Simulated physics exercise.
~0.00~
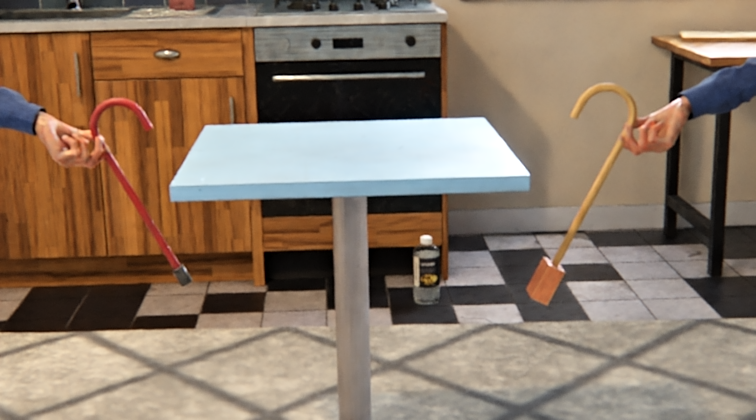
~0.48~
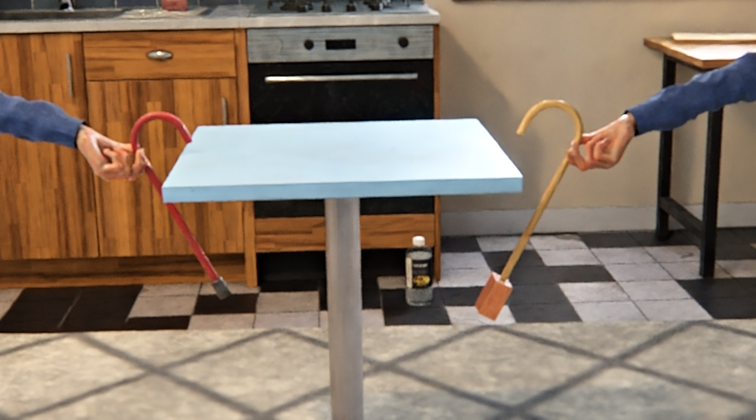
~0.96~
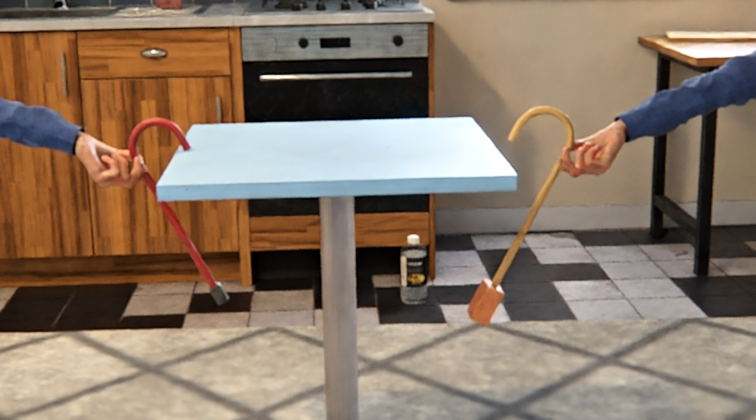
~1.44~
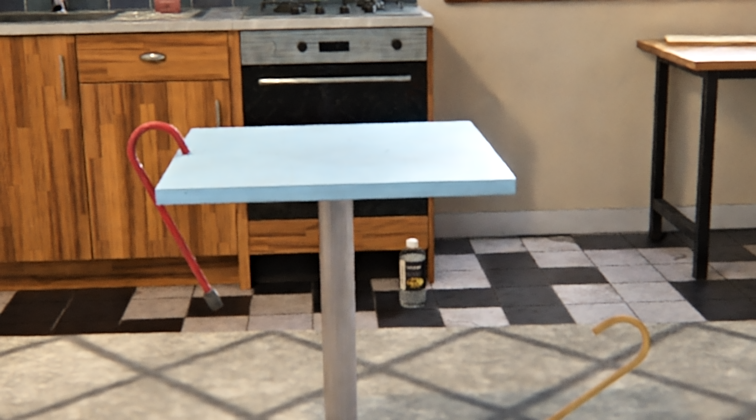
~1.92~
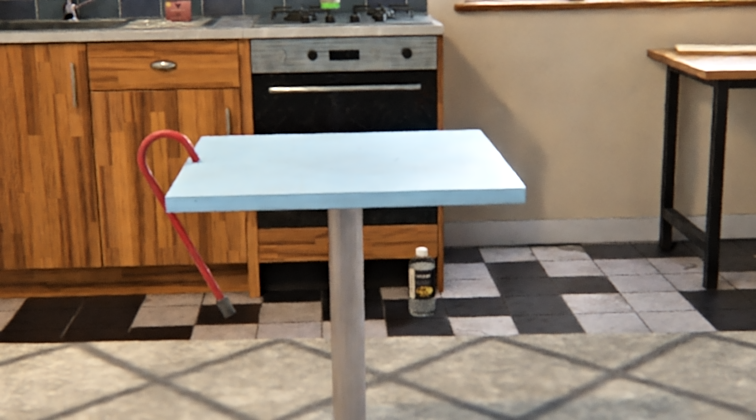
The clip opens on a pale blue table in a kitchen, with a hand on the left holding a red cane and a hand on the right holding a tan hooked stick with an orange brush-like end. Both hands move inward toward the table. The red crook comes to rest over the left edge, while the other crook stays near the right side. The hands then let go and withdraw, and the orange-ended stick drops toward the floor, tilting as it falls. Finally, the red cane still hangs from the table, and the other stick is out of view.
